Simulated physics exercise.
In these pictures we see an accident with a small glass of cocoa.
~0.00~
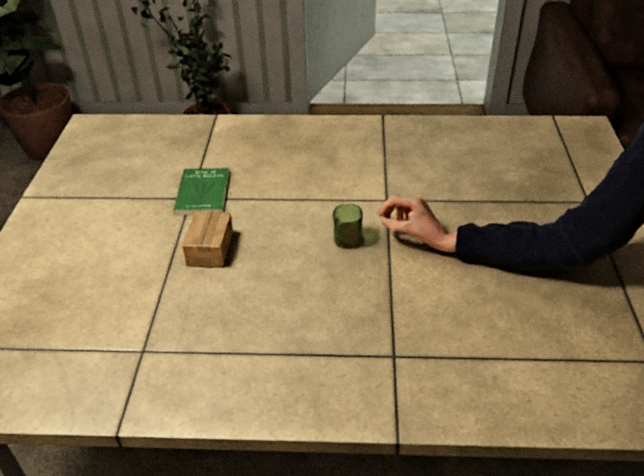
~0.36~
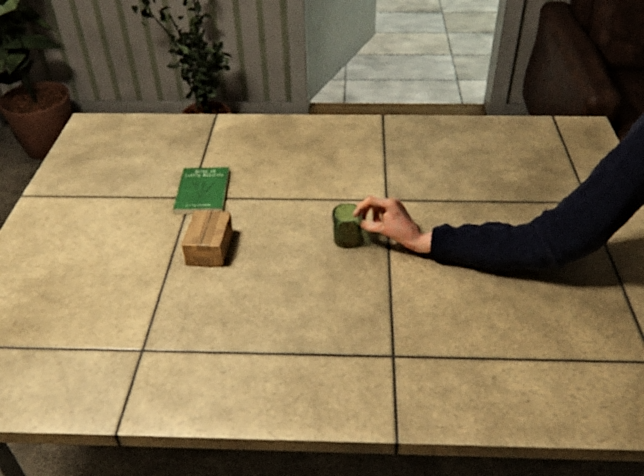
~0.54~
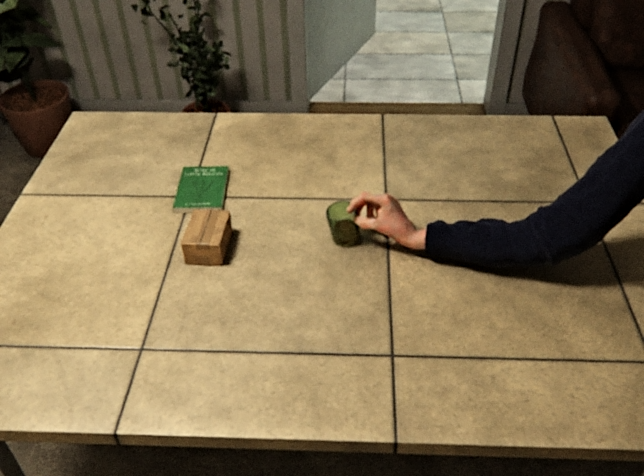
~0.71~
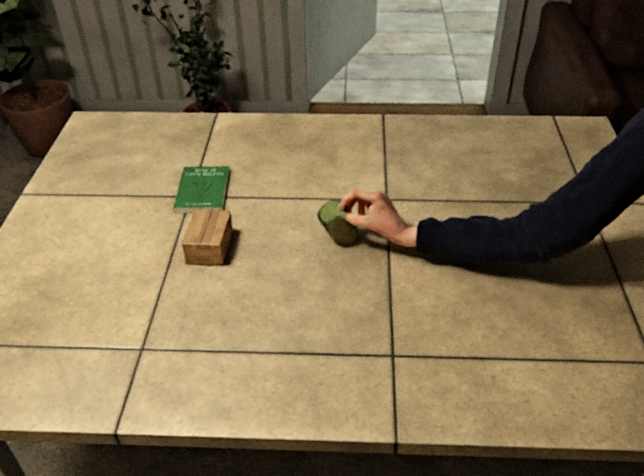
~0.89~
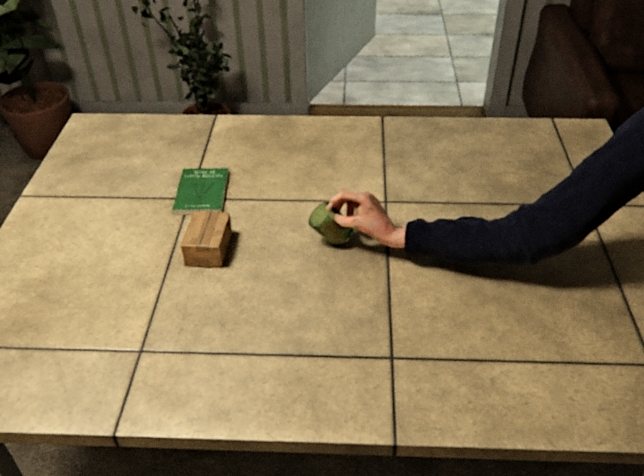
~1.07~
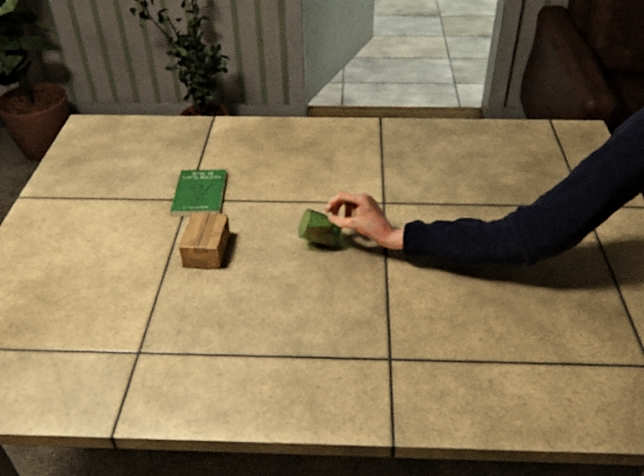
A small green glass stands upright on a tiled table, right of a wooden box and a green notebook, until a hand reaches in from the right and pushes it leftward, the glass leaning further and further left.
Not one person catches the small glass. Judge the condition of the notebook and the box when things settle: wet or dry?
When things settle, the notebook is untouched; the box is wet.
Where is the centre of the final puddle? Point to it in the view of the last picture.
It settles with its centre at about (246, 249).
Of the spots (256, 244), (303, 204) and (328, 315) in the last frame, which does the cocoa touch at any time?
Taking them in order, I'd say covered, safe and safe.
After 1.6 s, the puddle covers about as much as a hand; the notebook is dry; the box is wet.
After 2.3 s, the puddle covers about as much as a saucer; the notebook is dry; the box is wet.
After 3.6 s, the puddle covers about as much as a saucer; the notebook is dry; the box is wet.
